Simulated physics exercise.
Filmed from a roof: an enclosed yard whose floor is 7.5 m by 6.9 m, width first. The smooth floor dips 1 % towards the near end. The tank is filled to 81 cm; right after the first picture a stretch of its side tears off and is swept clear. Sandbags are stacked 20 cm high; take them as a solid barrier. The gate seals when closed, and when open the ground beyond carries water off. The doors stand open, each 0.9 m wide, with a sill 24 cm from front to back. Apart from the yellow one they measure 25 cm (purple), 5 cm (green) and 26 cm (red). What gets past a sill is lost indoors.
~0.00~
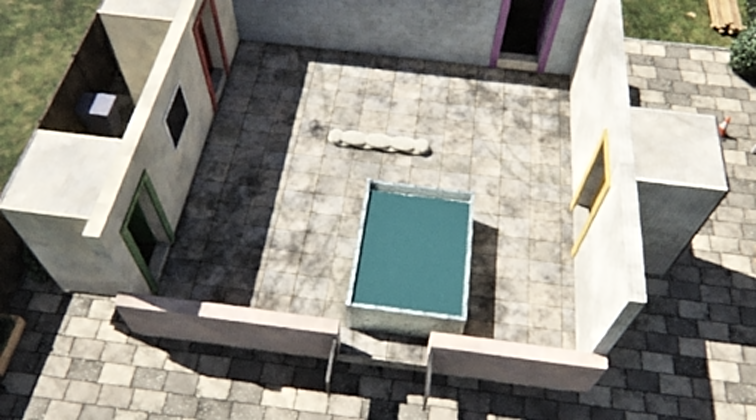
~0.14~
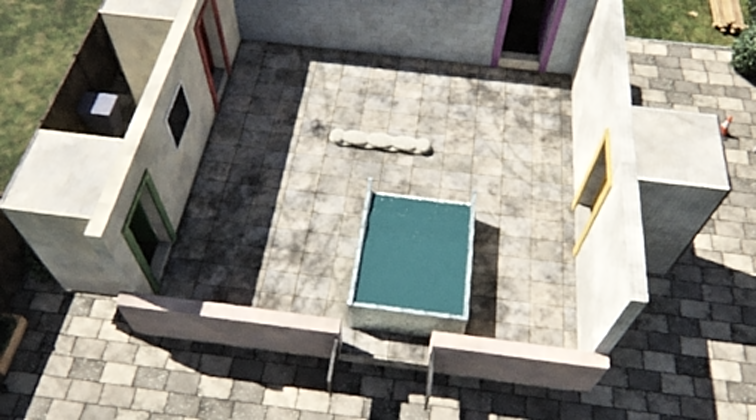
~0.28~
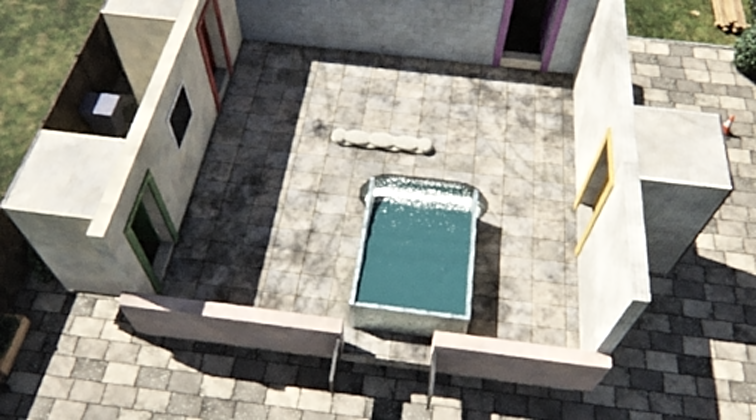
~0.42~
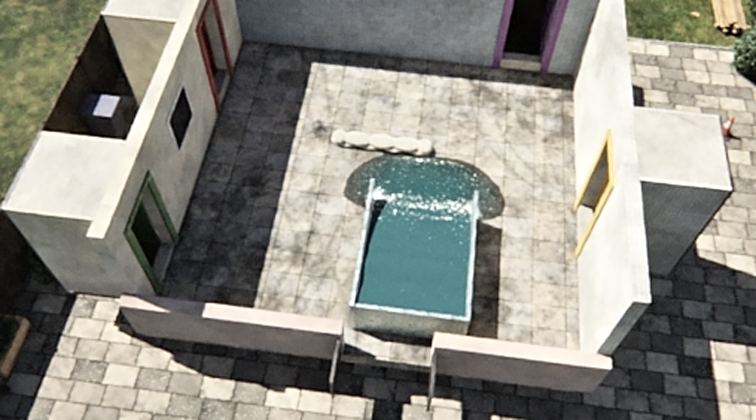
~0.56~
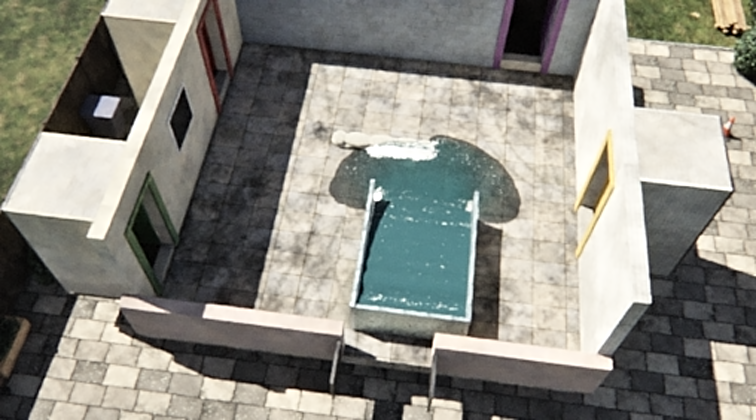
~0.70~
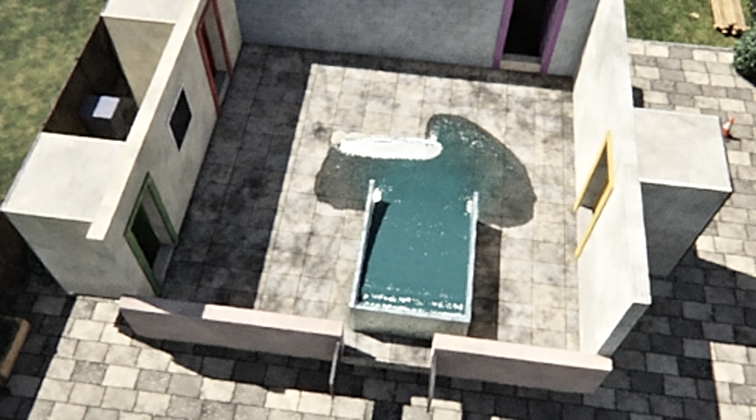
The clip shows a walled yard seen from above, where a rectangular tank of teal water opens on its far side and water pours out, spreading across the paved floor, meeting a low pale barrier and fanning around its right end.
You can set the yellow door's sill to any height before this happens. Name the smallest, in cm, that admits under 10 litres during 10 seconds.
It would have to be roughly 5.5 cm high.
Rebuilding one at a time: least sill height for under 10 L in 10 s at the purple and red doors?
Roughly 28 cm at purple and 11.0 cm at red.
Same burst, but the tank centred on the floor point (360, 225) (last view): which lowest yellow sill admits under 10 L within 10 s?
About 8.5 cm.
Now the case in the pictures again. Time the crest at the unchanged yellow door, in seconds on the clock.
Near 6.0 s.
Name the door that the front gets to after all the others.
The green one.
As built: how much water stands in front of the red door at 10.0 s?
Roughly 9.5 cm deep.
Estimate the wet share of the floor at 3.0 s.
Some 65 per cent of it.
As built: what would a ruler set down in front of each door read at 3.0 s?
In cm: Purple 32, yellow 1, green 0, red 12.
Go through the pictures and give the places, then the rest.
In the first frame, the tank at (413, 248) is whole and still, 81 cm deep; the yellow door at (588, 201) is dry.
In the second frame, the gap is on the far side, the front 0.2 m out at a hidden place; the back of the tank holds 81 cm.
In the third frame, the front is at (392, 177), 0.8 m from the gap on the far side; 1.5 m2 of floor is wet, 81 cm left at the back.
In the fourth frame, the front is at (393, 156), 1.3 m from the gap on the far side; 3.3 m2 of floor is wet, 81 cm left at the back.
In the fifth frame, the front is at (437, 139), 1.9 m from the gap on the far side; 5.0 m2 of floor is wet, 78 cm left at the back.
In the sixth frame, the gap is on the far side, the front 2.5 m out at (439, 117); the back of the tank holds 70 cm; the yellow door at (591, 202), 3.0 m from the gap, is still 1.2 m from the nearest water.
After 1.4 s water covers 35 % of the floor, deepest (49 cm) near (410, 157); it has not reached the yellow door.
After 3.0 s water covers 65 % of the floor, deepest (38 cm) near (569, 83); 1 cm at the yellow door, 0 litres in over its 22 cm sill.
After 10.0 s water covers 100 % of the floor, deepest (18 cm) near (333, 341); 5 cm at the yellow door, 0 litres in over its 22 cm sill.
At the yellow door as built, the water arrived by 1.8 s and peaked near 9 cm at 5.8 s.
With a sill of 5 cm, 15 litres would have come in within the 10 s; with 6.5 cm, 5 litres. So under 10 litres takes about 5.5 cm.
